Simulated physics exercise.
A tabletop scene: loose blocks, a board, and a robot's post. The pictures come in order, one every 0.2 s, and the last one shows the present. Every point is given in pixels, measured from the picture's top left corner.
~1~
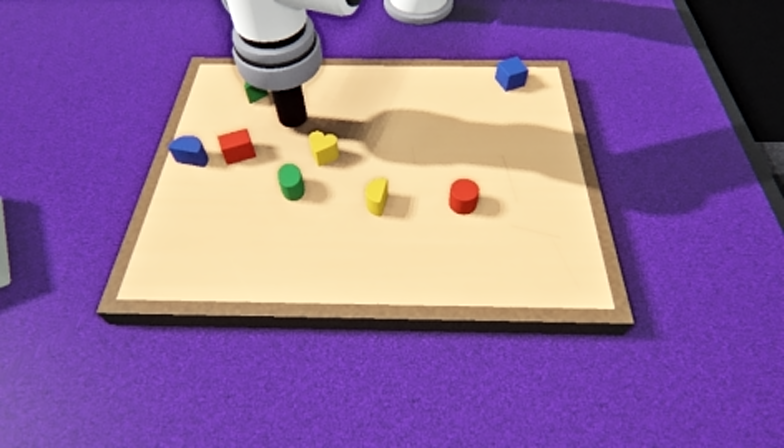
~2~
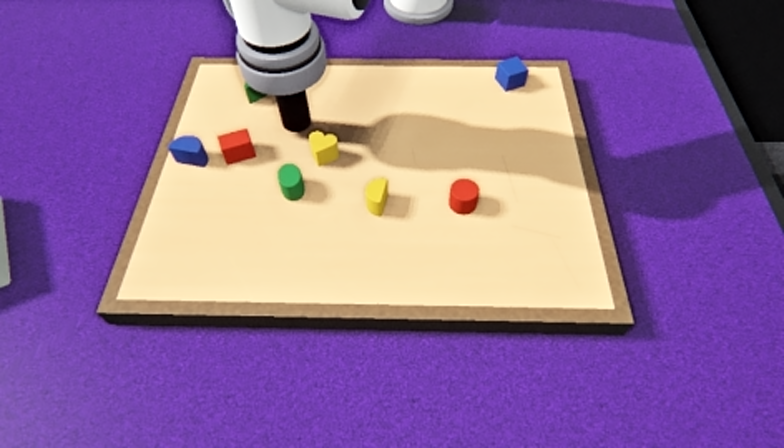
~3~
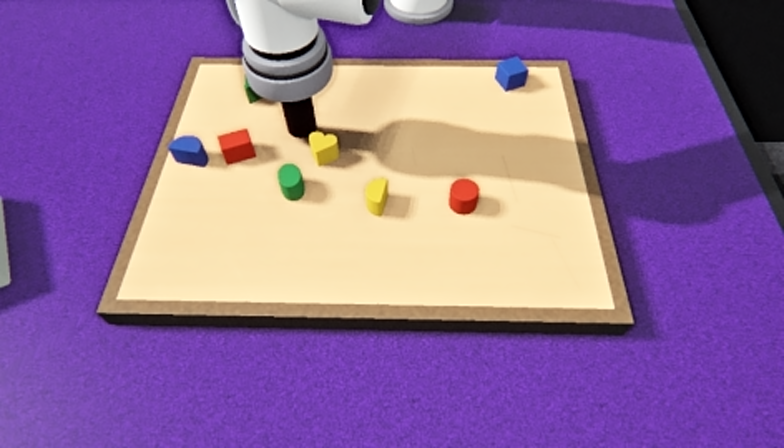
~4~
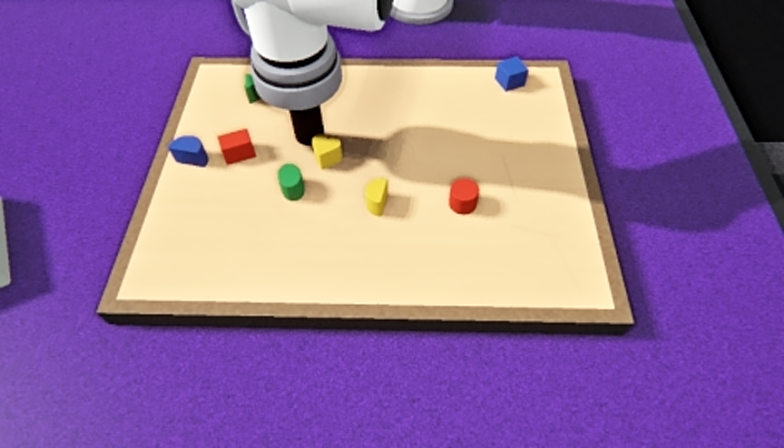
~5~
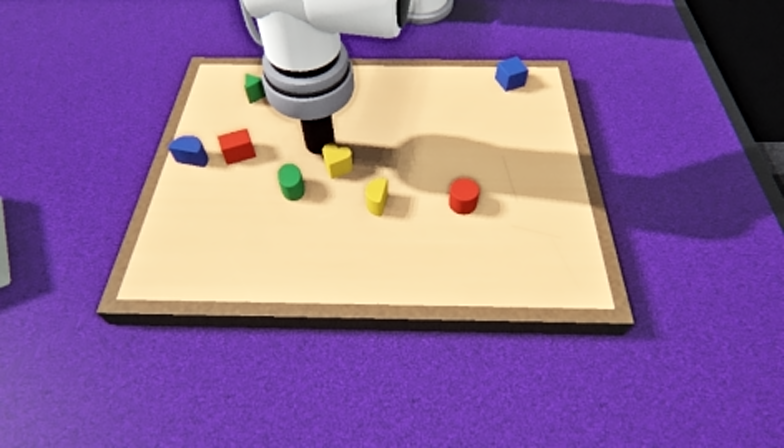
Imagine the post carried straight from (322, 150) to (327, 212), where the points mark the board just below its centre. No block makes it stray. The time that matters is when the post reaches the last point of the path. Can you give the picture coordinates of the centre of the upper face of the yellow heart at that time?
The centre of its top face lies at (350, 174).
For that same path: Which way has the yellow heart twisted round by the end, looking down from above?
Looking down, my answer is that the yellow heart rotates anticlockwise.
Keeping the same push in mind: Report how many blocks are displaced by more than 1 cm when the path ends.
My guess is one.
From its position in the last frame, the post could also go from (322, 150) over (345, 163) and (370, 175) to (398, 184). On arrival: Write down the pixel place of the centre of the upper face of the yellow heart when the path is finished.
Roughly at (364, 183).
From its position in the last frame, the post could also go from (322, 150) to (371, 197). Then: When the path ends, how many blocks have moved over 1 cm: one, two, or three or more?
Counting only shifts above 1 cm, I get two blocks.
What follows on the original path. One third of the way, post (323, 163); yellow heart (346, 165), turned 50° anticlockwise.
Two thirds of the way, post (324, 184); yellow heart (349, 173), turned 115° anticlockwise.
At the end, post (326, 206); green oval block unmoved; yellow heart (350, 174), turned 125° anticlockwise.
